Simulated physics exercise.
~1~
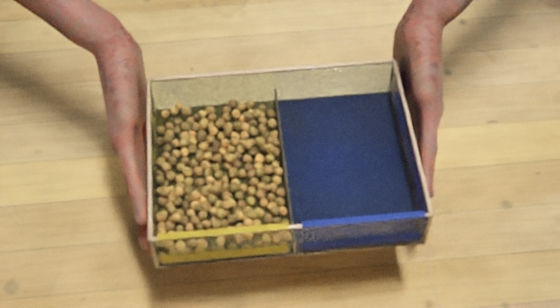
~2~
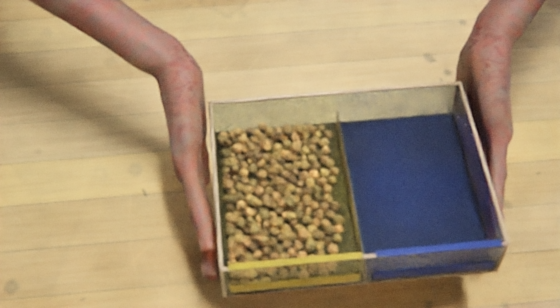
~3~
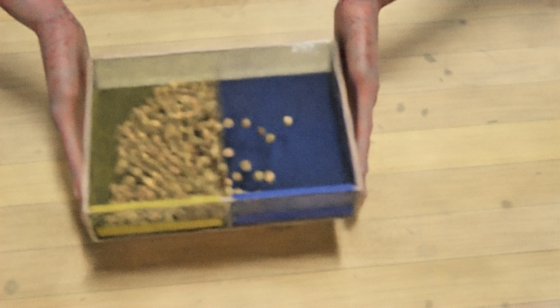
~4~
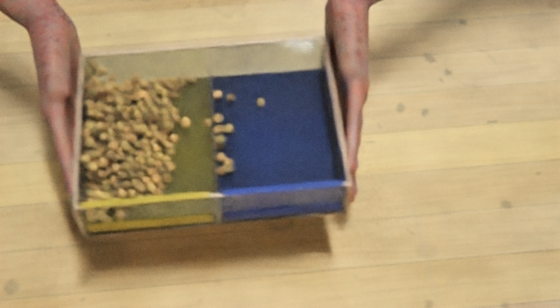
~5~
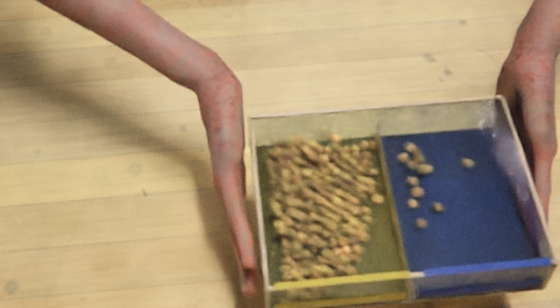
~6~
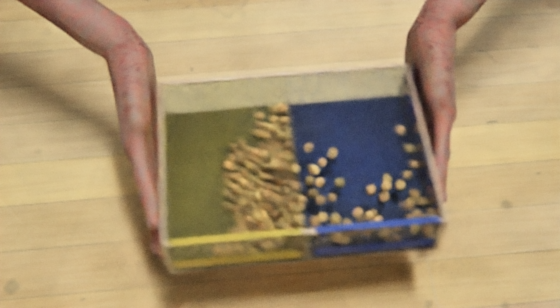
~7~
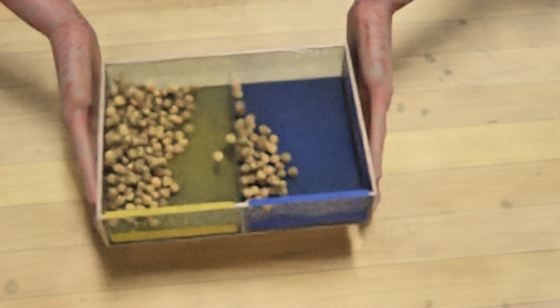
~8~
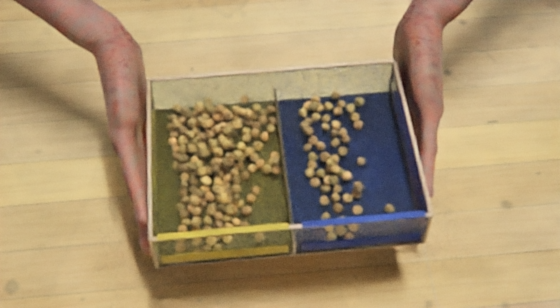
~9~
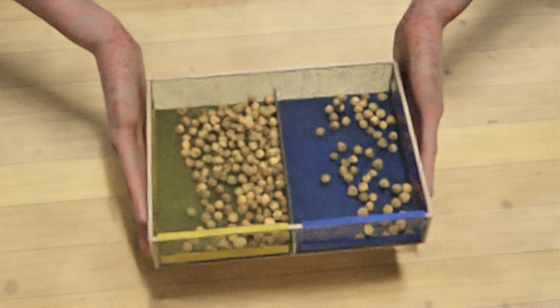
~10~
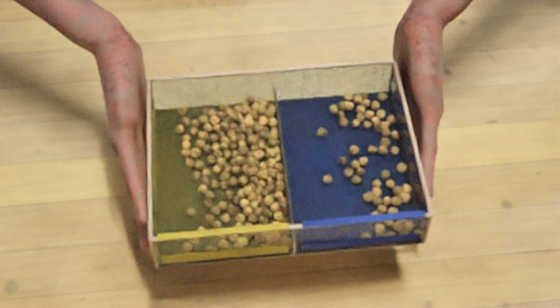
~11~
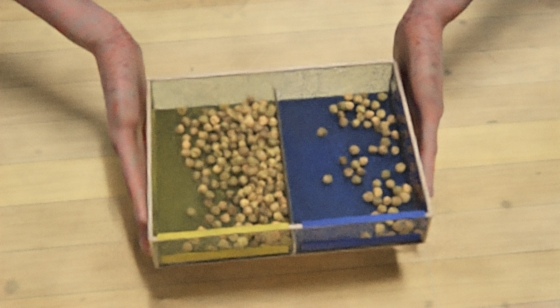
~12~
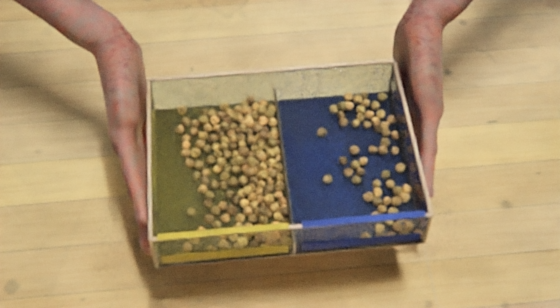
Chickpeas spill from yellow into blue as hands shake the box, most staying in yellow.
